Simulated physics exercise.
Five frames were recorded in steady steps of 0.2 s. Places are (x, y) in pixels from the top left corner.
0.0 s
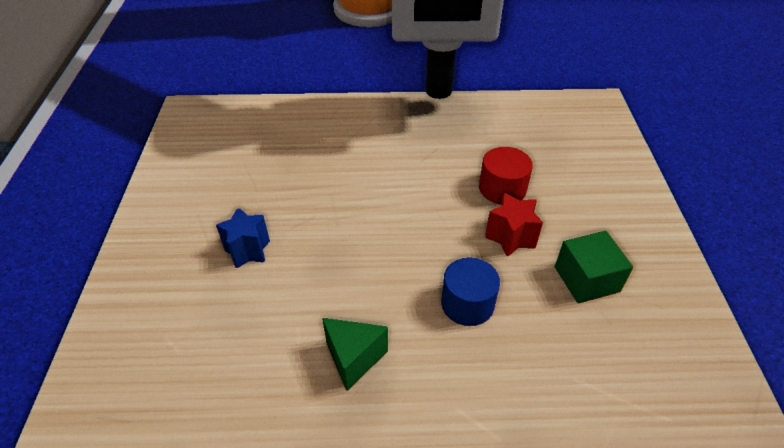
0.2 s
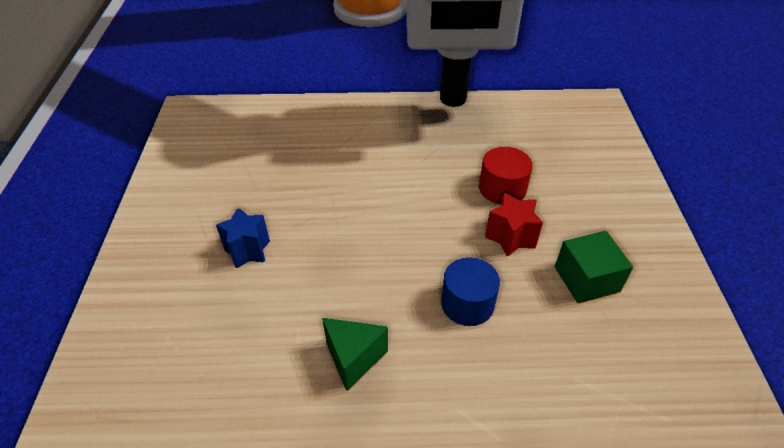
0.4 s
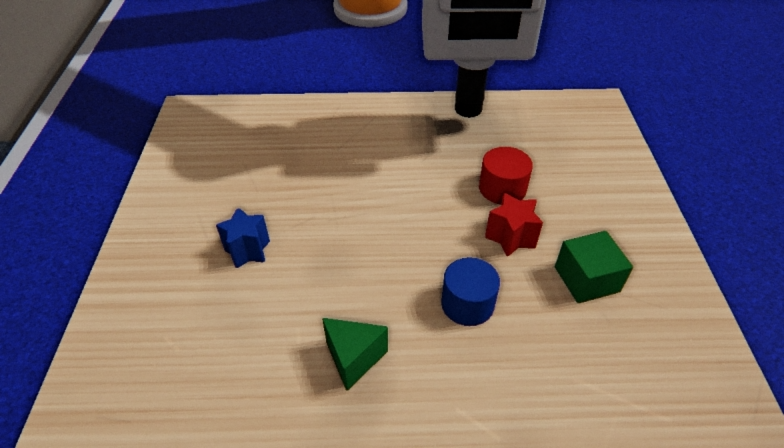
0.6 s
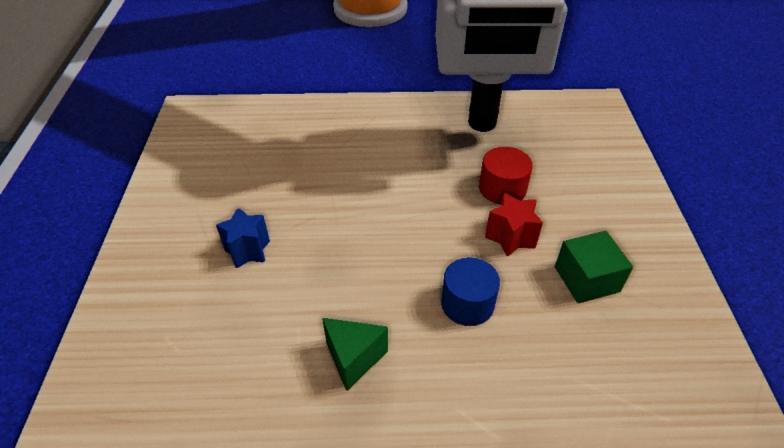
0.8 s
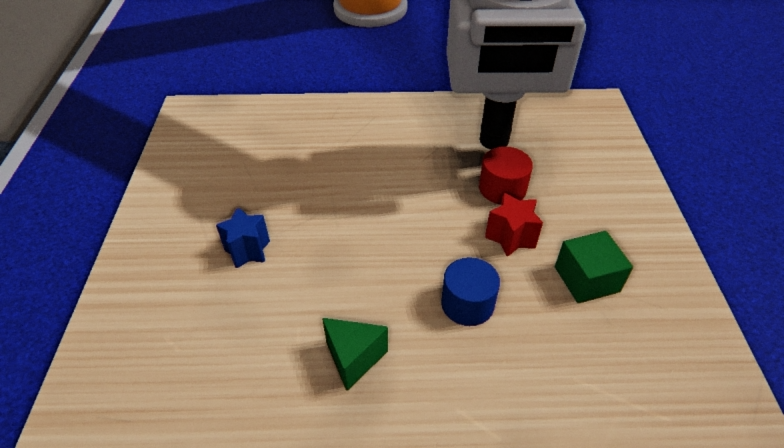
Robotic arm with a black rod moving forward and slightly right over a wooden board toward a red cylinder, coloured blocks staying still.
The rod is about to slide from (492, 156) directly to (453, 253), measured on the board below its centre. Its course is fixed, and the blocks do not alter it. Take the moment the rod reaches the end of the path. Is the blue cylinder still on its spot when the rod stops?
Yes, it checks out.
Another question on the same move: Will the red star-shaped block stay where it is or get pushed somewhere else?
It travels a centimetre or more.
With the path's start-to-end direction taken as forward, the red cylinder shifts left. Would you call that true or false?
Verdict: True.
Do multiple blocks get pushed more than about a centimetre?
Going by the path, yes.
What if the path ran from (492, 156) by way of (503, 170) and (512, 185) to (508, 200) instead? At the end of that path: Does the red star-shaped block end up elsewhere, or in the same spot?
It is no longer where it was.
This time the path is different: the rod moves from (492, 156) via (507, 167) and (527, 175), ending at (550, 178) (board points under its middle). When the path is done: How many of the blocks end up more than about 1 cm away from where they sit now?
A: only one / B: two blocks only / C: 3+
I'll go with A - only one.
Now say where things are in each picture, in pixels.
In the first frame, lower end of the rod (439, 92), tops of blocks, blue cylinder (472, 278), red cylinder (508, 162), red star-shaped block (517, 211).
In the second frame, rod (453, 100), blocks as before.
In the third frame, rod (468, 110), blocks as before.
In the fourth frame, rod (482, 124), blocks as before.
In the fifth frame, rod (494, 142), blue cylinder (472, 278), red cylinder (508, 162), red star-shaped block (517, 211).
On the path given first. One third of the way, rod (482, 171); red cylinder (513, 181); red star-shaped block (519, 215).
Two thirds of the way, rod (469, 203); red cylinder (518, 190); red star-shaped block (522, 222), turned 15° anticlockwise.
At the end, rod (455, 239); blue cylinder not moved; red cylinder (518, 190); red star-shaped block (522, 222), turned 15° anticlockwise.
